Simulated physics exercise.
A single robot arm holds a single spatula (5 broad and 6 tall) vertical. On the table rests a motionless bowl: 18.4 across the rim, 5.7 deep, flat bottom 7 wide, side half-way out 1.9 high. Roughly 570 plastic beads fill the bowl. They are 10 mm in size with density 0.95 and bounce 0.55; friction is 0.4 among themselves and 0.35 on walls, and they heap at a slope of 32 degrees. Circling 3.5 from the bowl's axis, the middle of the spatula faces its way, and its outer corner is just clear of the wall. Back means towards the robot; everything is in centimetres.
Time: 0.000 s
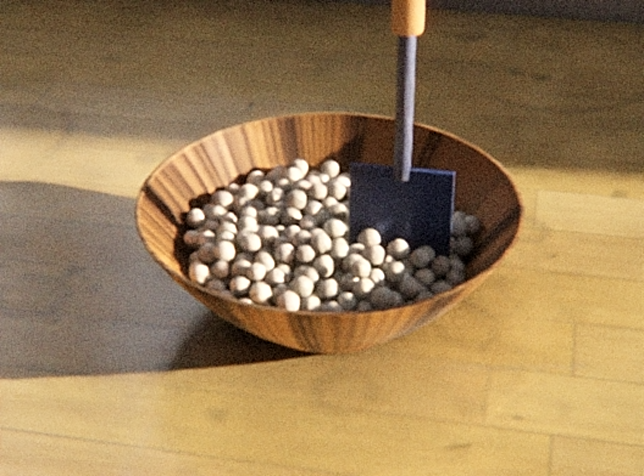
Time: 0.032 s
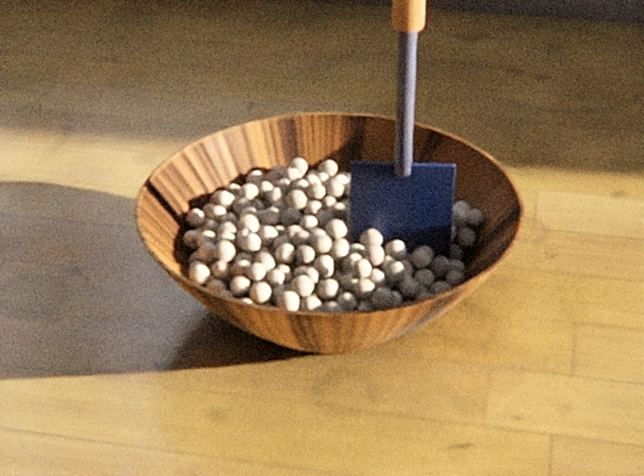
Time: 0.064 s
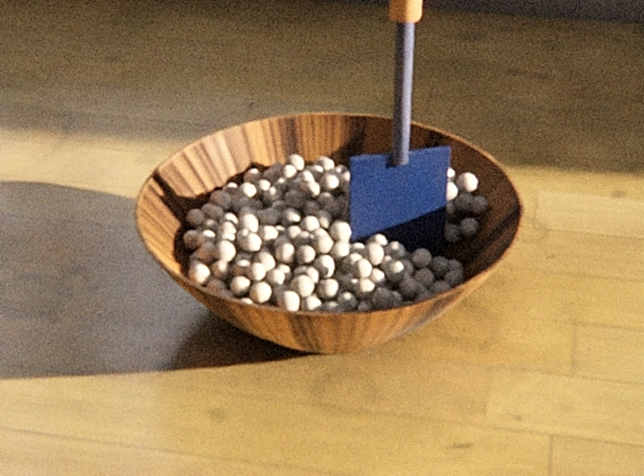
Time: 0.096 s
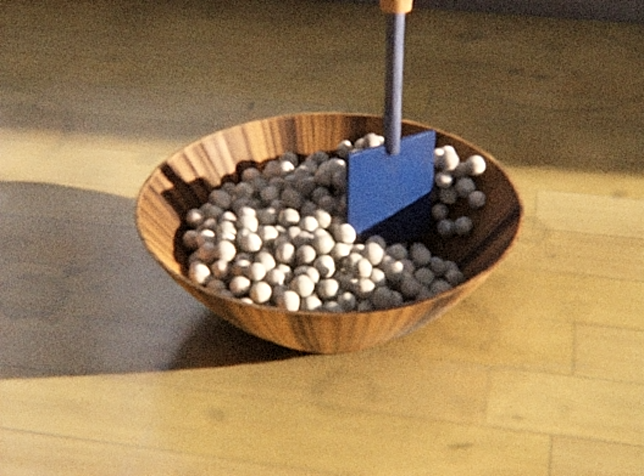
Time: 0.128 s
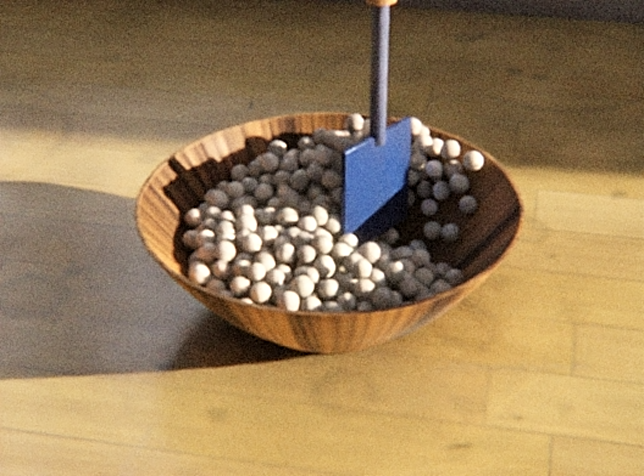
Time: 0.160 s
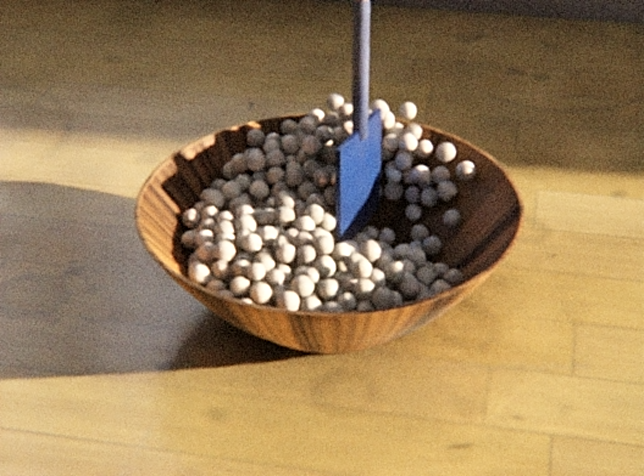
The footage shows a blue spatula standing in a wooden bowl of pale beads on a table, then sweeping back and to the left around the bowl, turning nearly edge-on as it pushes beads into a heap towards the back.
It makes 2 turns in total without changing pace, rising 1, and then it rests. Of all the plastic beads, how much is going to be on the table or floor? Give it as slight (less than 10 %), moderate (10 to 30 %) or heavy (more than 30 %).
It is moderate.
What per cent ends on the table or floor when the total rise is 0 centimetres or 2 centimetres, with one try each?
Roughly 30 and 15 per cent.
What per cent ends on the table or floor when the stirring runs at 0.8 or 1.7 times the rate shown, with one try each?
15 % and 45 %.
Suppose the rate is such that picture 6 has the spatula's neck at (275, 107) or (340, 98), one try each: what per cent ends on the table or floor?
Near 55 per cent for the first, near 30 per cent for the second.
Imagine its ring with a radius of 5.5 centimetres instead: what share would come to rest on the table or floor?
In that case some 5 per cent.
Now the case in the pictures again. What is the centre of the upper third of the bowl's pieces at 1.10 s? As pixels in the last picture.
Top-third centre at approx. (256, 263).
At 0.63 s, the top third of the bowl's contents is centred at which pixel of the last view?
I'd point to somewhere close to (436, 234).
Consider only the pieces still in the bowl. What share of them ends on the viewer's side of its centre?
Close to 45 in a hundred.
After 0.63 s, 329° round, highest piece 8 above the table; 491 in the bowl, 66 on the table or floor, 13 in flight or on the tool.
After 1.10 s, 222° round, highest piece 7 above the table; 463 in the bowl, 105 on the table or floor, 2 in flight or on the tool.
After 1.53 s, 0° round, highest piece 6 above the table; 458 in the bowl, 112 on the table or floor.
After 2.23 s, 0° round, highest piece 6 above the table; 458 in the bowl, 112 on the table or floor.
At rest, 458 in the bowl, 112 on the table or floor. That is 20 % on the table or floor.
